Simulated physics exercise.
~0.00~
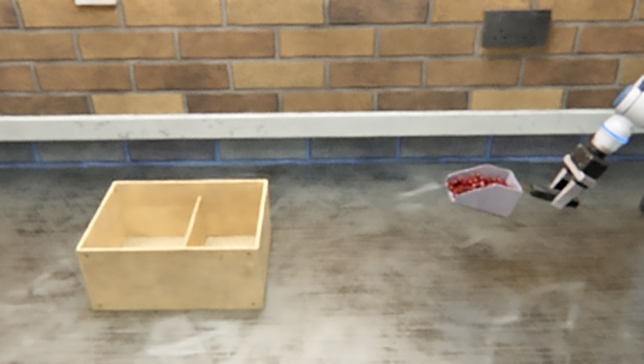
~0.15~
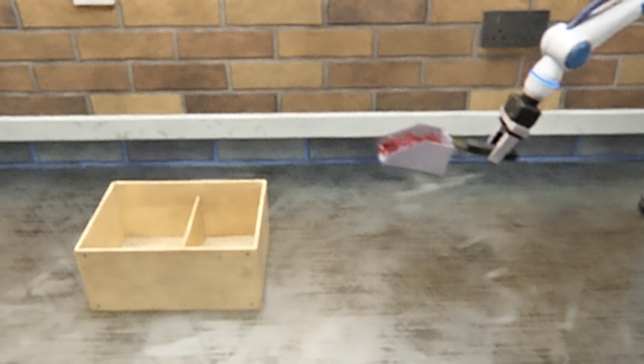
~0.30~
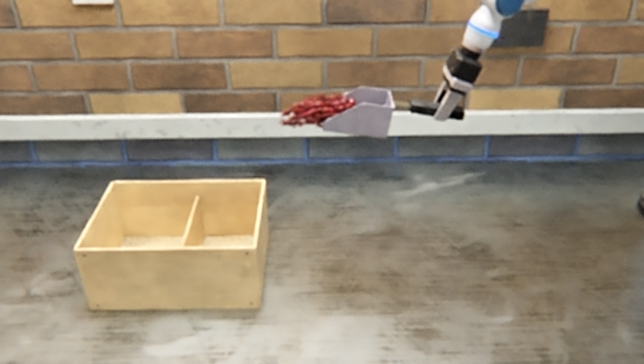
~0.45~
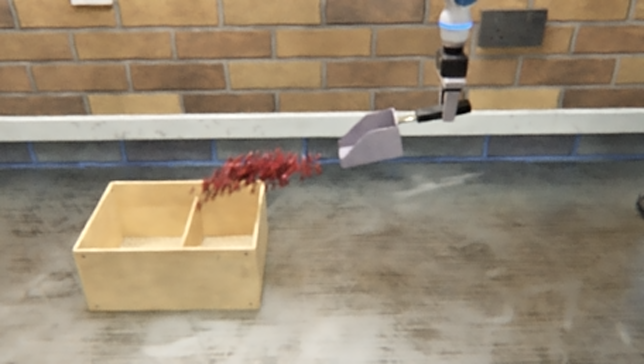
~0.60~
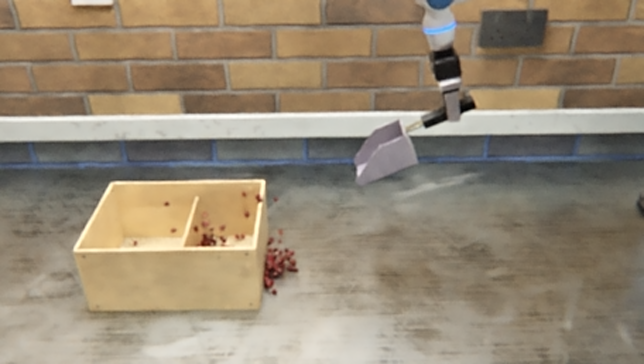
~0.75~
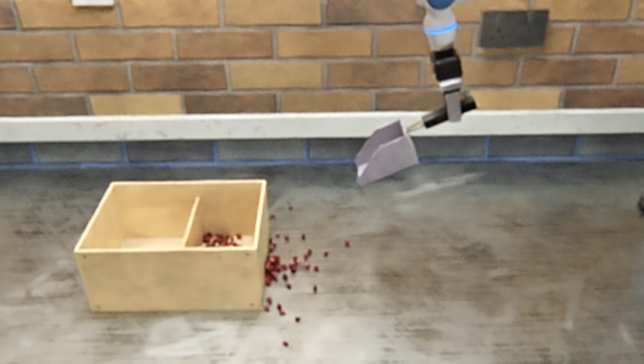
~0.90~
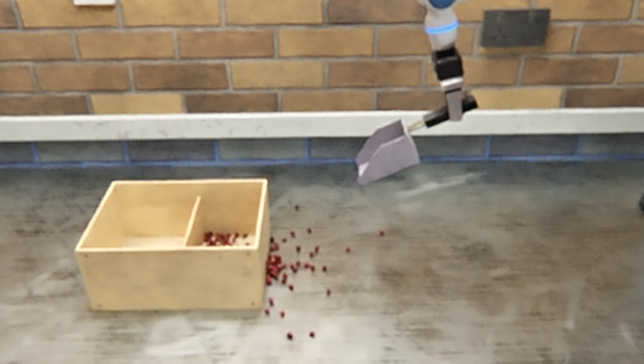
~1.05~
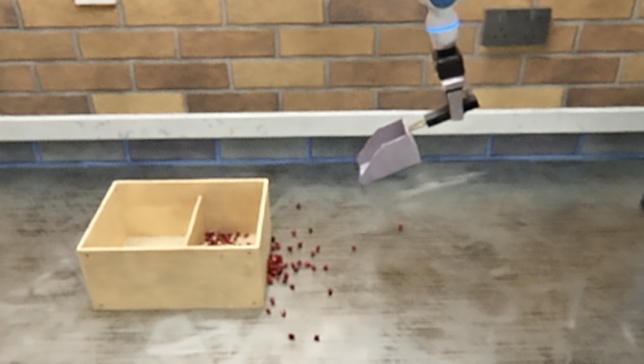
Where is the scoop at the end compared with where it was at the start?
At the end the scoop is farther to the left and a little higher than at the start, closer to the wooden box.
